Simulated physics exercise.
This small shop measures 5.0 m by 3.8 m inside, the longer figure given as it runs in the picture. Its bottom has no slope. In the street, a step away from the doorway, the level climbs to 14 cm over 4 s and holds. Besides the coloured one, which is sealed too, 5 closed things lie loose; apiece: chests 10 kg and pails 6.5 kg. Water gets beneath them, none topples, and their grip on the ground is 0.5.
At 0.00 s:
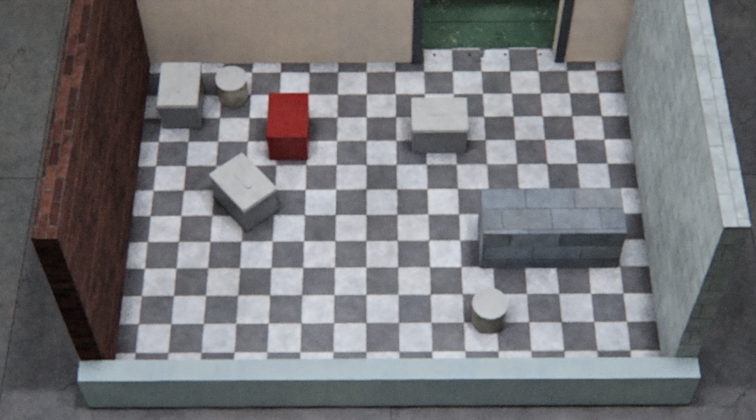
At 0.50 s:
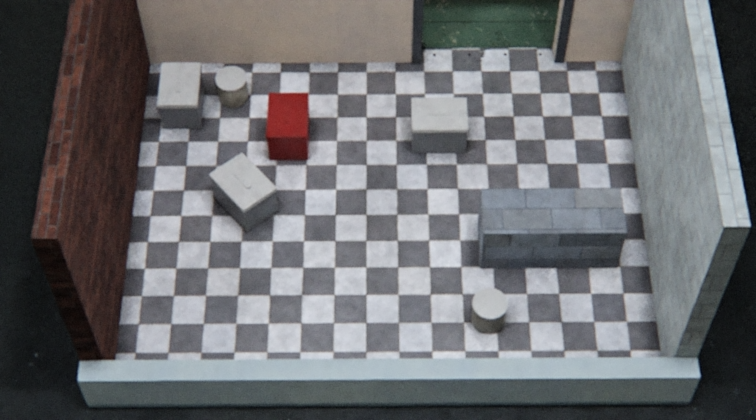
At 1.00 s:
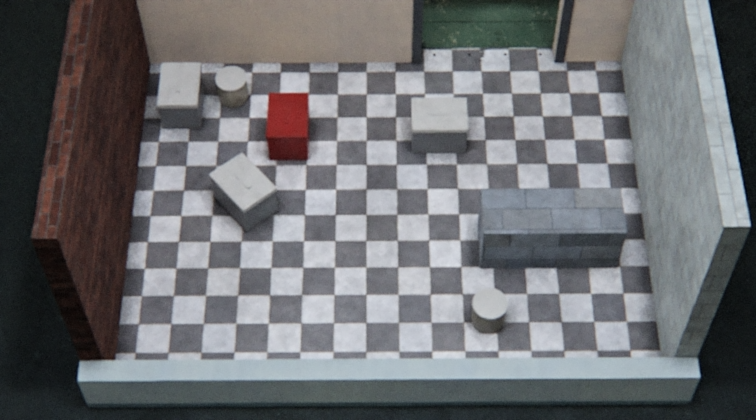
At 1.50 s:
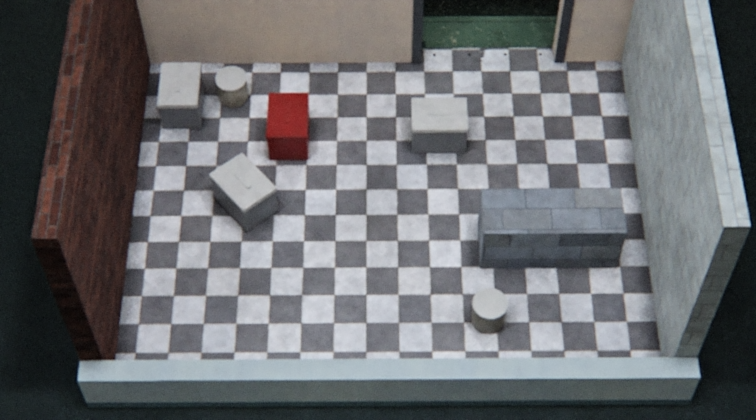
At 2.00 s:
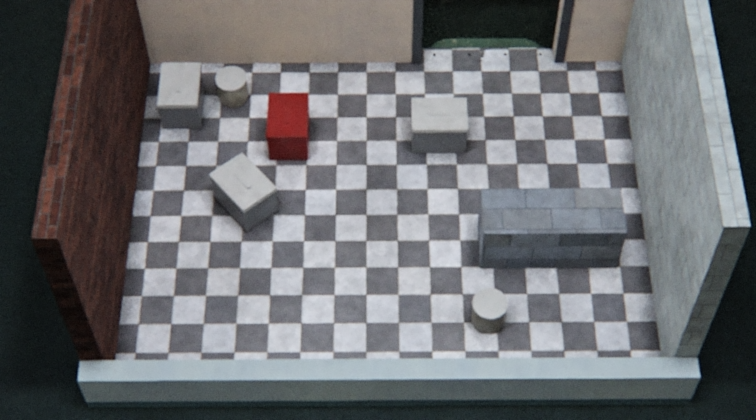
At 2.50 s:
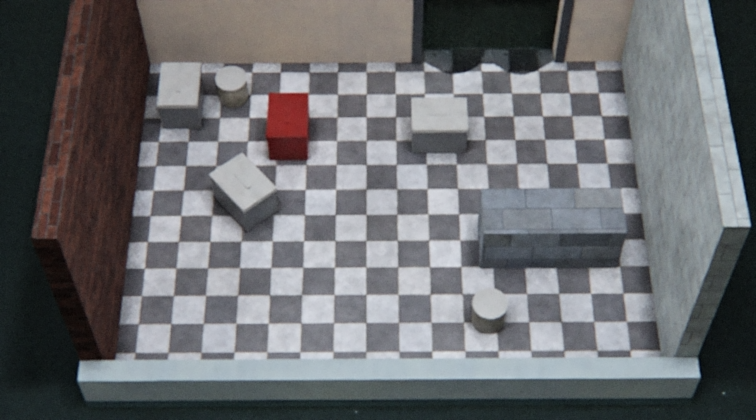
Dark water spreading outside a checkered-floor room, covering green ground beyond the doorway, then edging inside while the red box stays still.
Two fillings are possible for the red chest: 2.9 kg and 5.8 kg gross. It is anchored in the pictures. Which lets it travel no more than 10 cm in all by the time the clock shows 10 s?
For it, only the larger load is enough.
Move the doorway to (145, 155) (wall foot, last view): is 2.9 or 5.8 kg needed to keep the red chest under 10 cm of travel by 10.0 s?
Then neither load is enough.
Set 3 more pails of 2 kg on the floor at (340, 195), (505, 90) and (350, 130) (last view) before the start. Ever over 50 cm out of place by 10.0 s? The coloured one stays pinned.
In that order: More, more, short of it.
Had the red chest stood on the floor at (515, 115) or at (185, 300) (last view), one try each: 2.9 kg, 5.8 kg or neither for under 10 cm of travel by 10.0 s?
In that order: Neither holds; the smaller is enough.
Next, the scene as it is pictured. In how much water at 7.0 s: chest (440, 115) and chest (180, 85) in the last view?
About 3 and 0 cm.
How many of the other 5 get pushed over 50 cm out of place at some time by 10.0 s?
I count 1.
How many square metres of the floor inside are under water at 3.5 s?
Some 1.5 m2.
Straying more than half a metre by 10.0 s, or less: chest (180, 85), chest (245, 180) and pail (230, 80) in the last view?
In turn: Short of it, less, under.
After 3.5 s the red chest would be 0 cm from its start with 2.9 kg and 0 cm from its start with 5.8 kg; 0 cm of water round it then.
After 4.5 s the red chest would be 0 cm from its start with 2.9 kg and 0 cm from its start with 5.8 kg; 0 cm of water round it then.
After 7.0 s the red chest would be 8 cm from its start with 2.9 kg and 0 cm from its start with 5.8 kg; 1 cm of water round it then.
After 10.0 s the red chest would be 18 cm from its start with 2.9 kg and 1 cm from its start with 5.8 kg; 3 cm of water round it then.
